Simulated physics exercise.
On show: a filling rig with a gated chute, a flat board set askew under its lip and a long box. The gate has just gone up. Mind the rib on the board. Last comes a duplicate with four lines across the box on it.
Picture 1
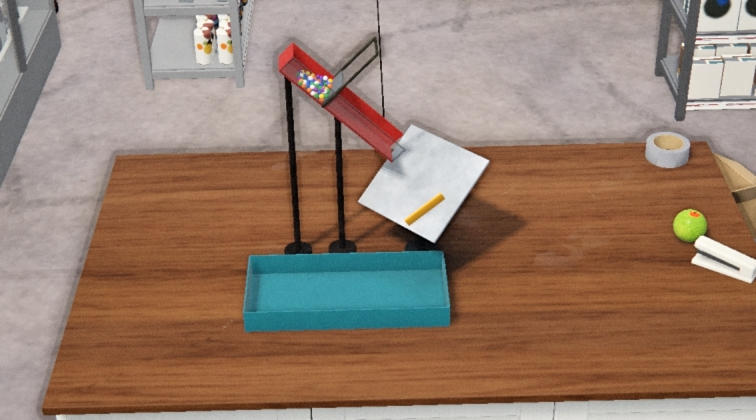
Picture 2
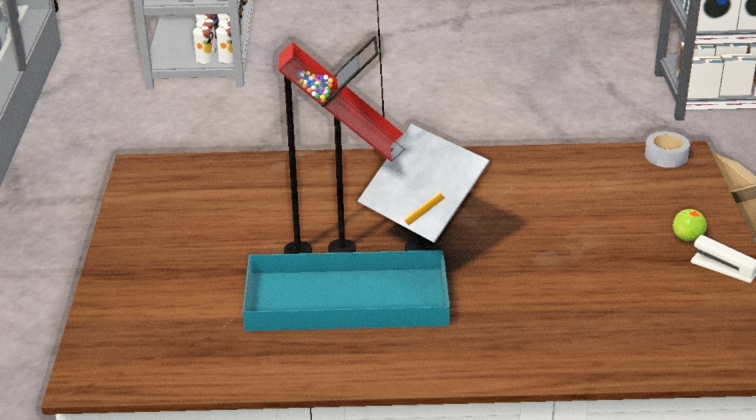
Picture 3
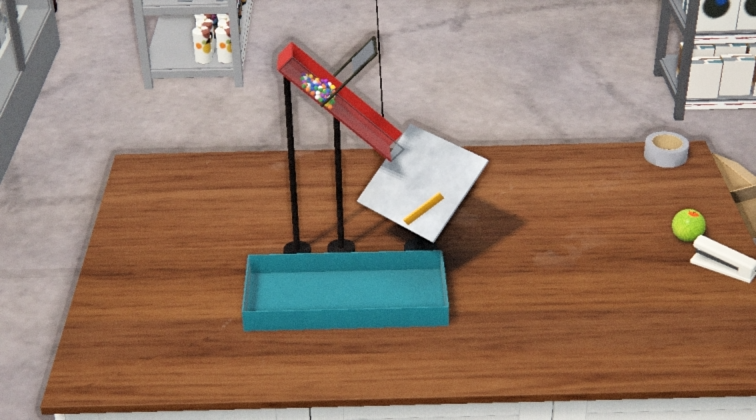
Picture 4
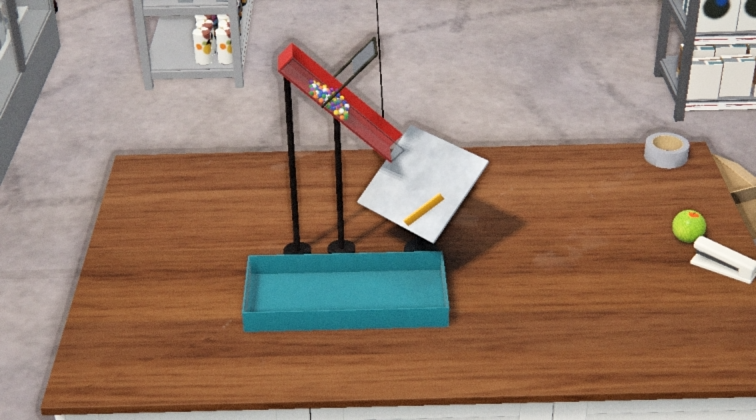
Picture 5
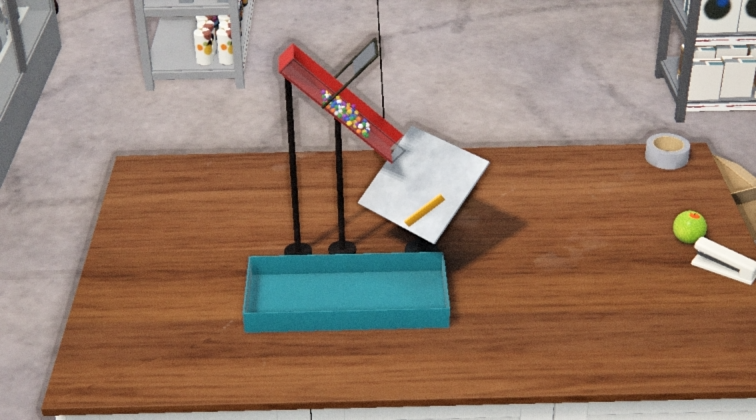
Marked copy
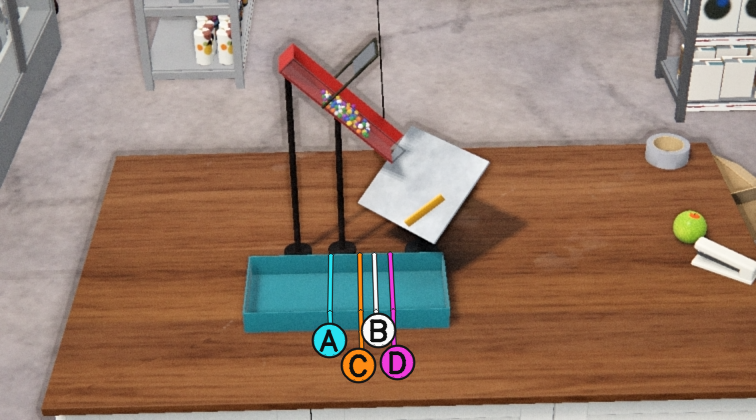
At first, colourful beads sit bunched near the top of a sloping red chute, above a tilted pale board with an orange rib and an empty teal box. The beads then begin sliding down to the right, slowly at first, and spread out along the chute's lower part, still short of its lip.
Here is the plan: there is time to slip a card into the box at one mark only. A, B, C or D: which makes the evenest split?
Line B does it best.
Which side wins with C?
The right side.
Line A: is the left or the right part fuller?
More lands on the right.
On the marked copy, line A crosses the front rim at (329, 311); line B crosses the front rim at (376, 310); line C crosses the front rim at (360, 311); line D crosses the front rim at (393, 310).
With A, of what is caught, about a tenth on the left of the divider, almost all on the right.
With B, of what is caught, roughly a third on the left of the divider, roughly two thirds on the right.
With C, of what is caught, roughly a quarter on the left of the divider, the larger part on the right.
With D, of what is caught, almost all on the left of the divider, about a tenth on the right.
